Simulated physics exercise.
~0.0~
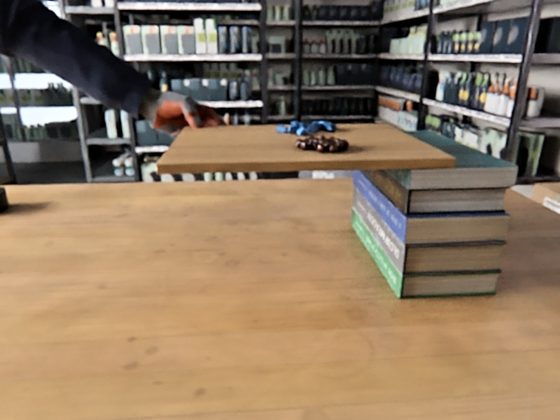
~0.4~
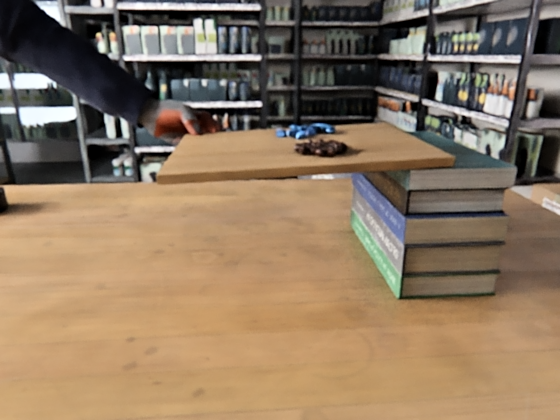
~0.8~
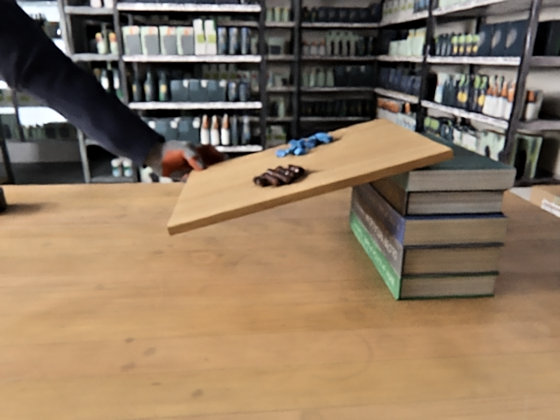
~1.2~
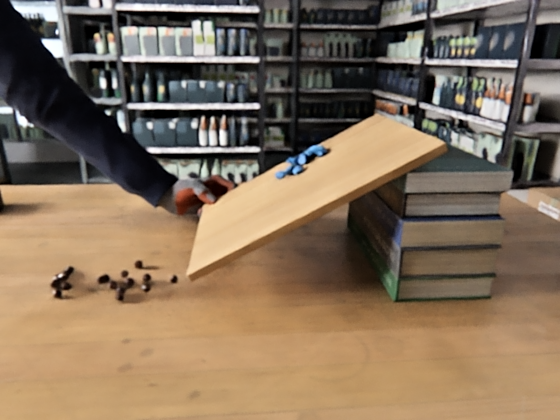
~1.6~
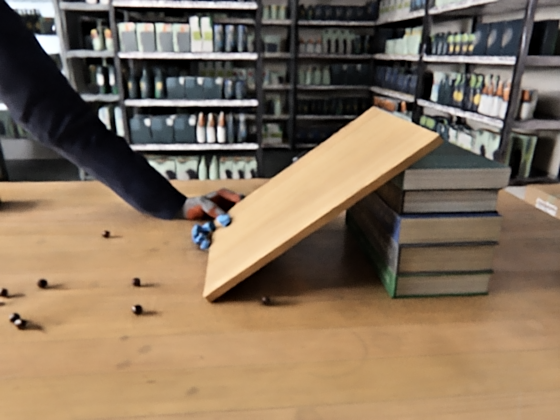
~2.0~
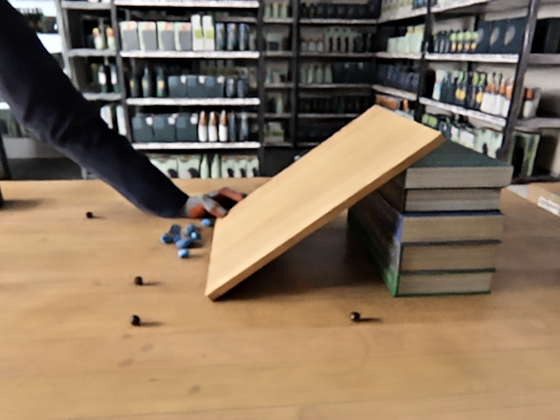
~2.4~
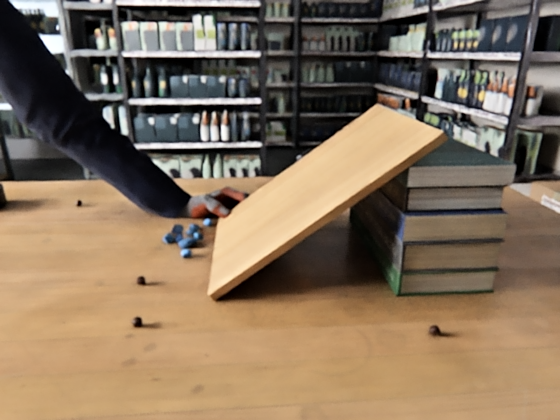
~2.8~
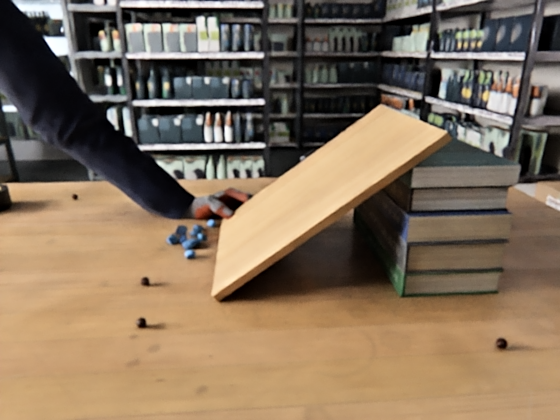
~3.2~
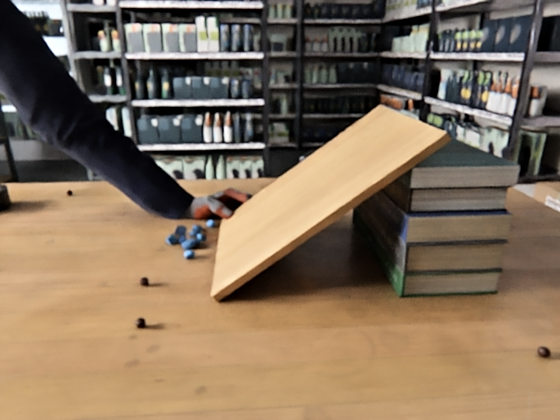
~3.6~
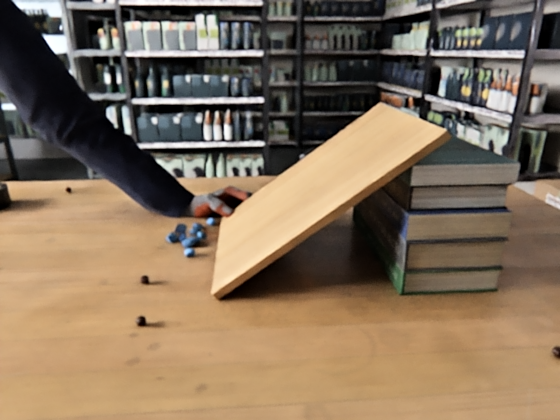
On a wooden table before stocked shelves, a hand lowered the left end of a board leaning on stacked books until it sloped steeply; dark beads slid off first and scattered widely, then blue pieces slid down and stayed clustered near its foot.
